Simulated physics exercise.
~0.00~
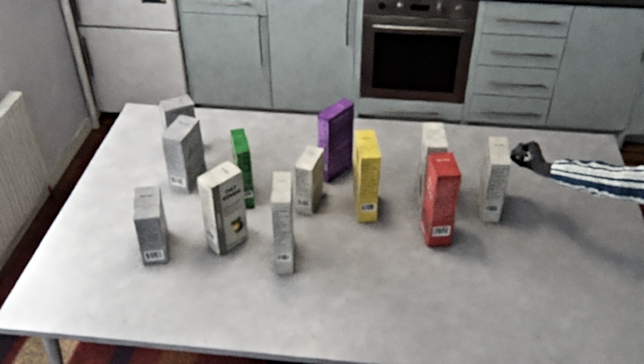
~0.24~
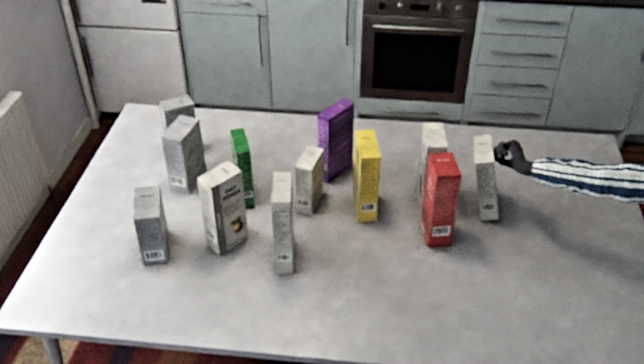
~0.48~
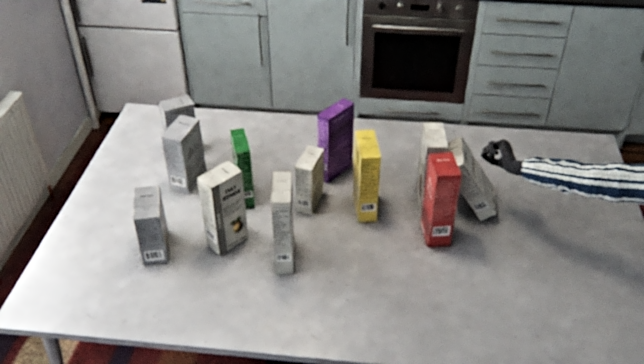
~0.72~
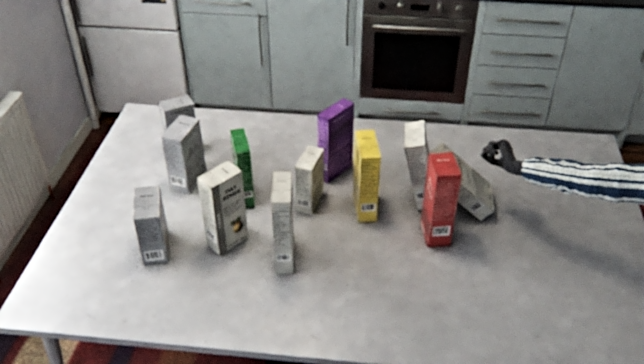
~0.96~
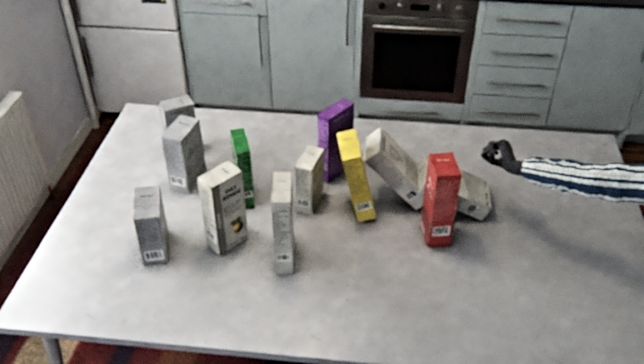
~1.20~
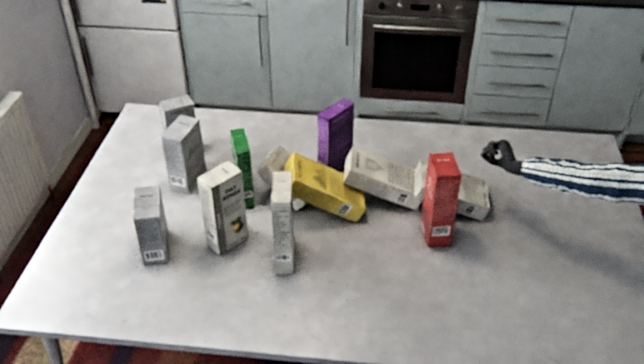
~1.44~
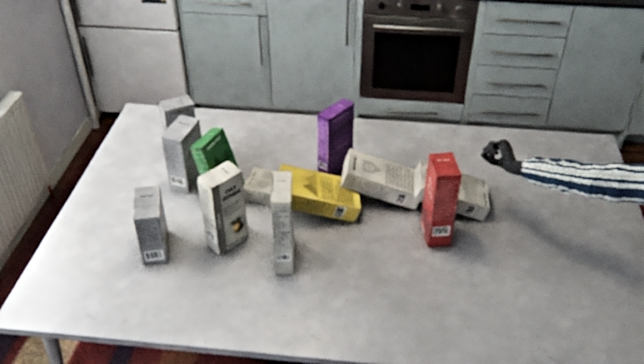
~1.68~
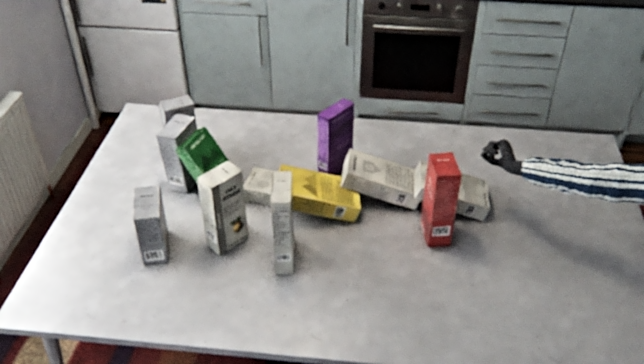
On a kitchen table, a hand tips a box, toppling others leftward until the green one leans.
